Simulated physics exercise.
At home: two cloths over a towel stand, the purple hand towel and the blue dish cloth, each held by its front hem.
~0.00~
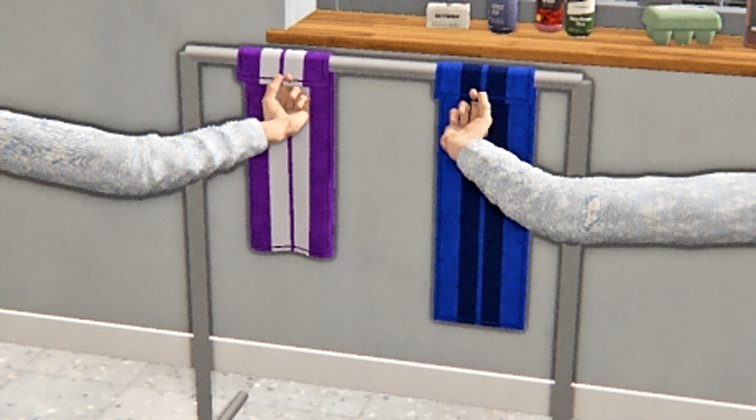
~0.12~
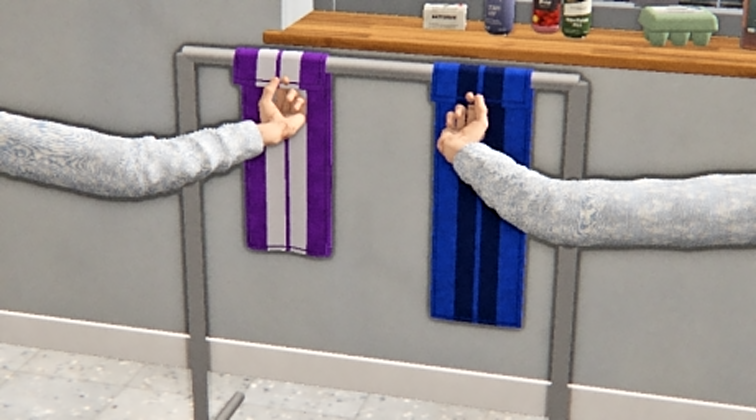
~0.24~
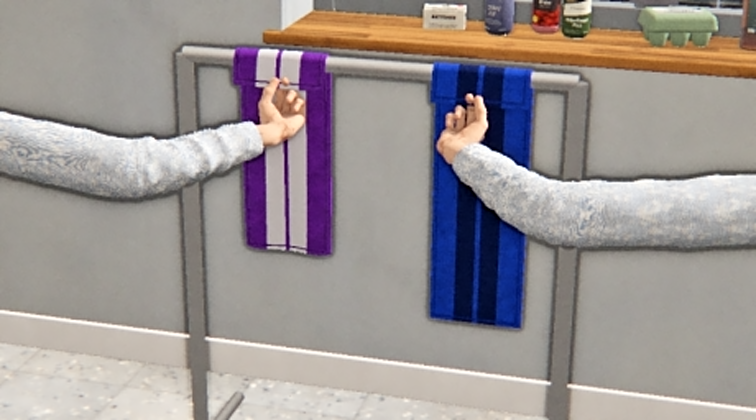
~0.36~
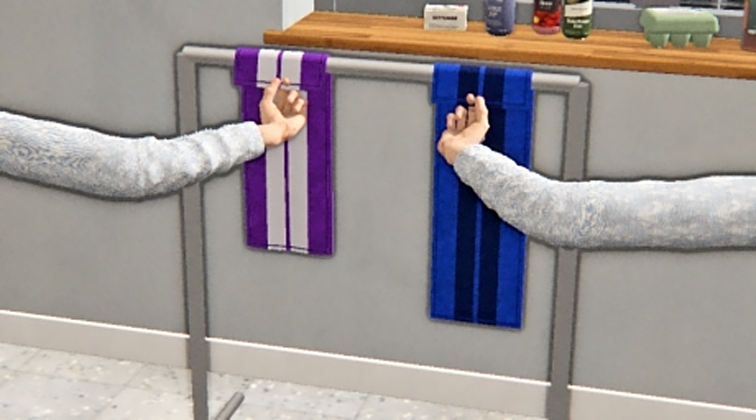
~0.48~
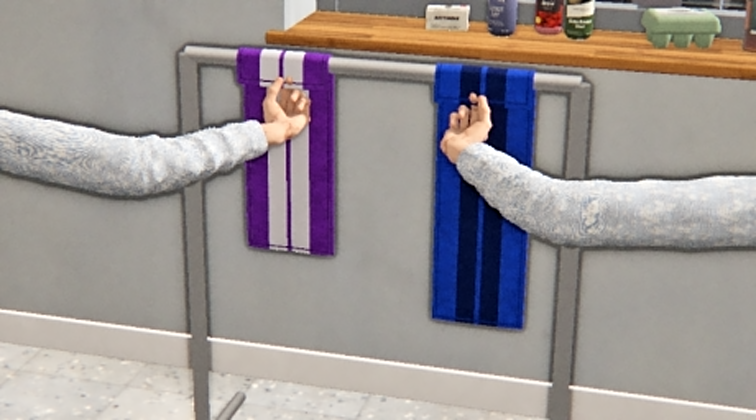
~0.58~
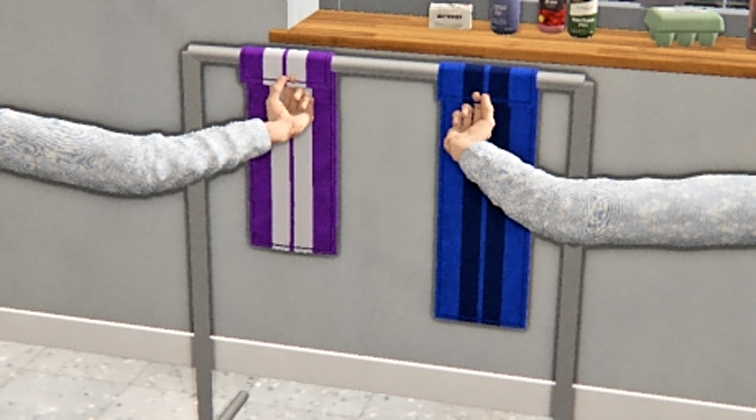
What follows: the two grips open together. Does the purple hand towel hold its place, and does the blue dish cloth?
Outcome: The purple hand towel slides off. The blue dish cloth slips to the floor.
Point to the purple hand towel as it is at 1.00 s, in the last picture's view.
Around (296, 318).
After 1.00 s, hand towel clear of the rail and dropping near (296, 318); dish cloth clear of the rail and dropping near (478, 370).
After 1.24 s, hand towel in a heap on the floor; dish cloth in a heap on the floor.
In the end, hand towel in a heap on the floor; dish cloth in a heap on the floor. The purple hand towel slips to the floor and the blue dish cloth is pulled off by its long side.
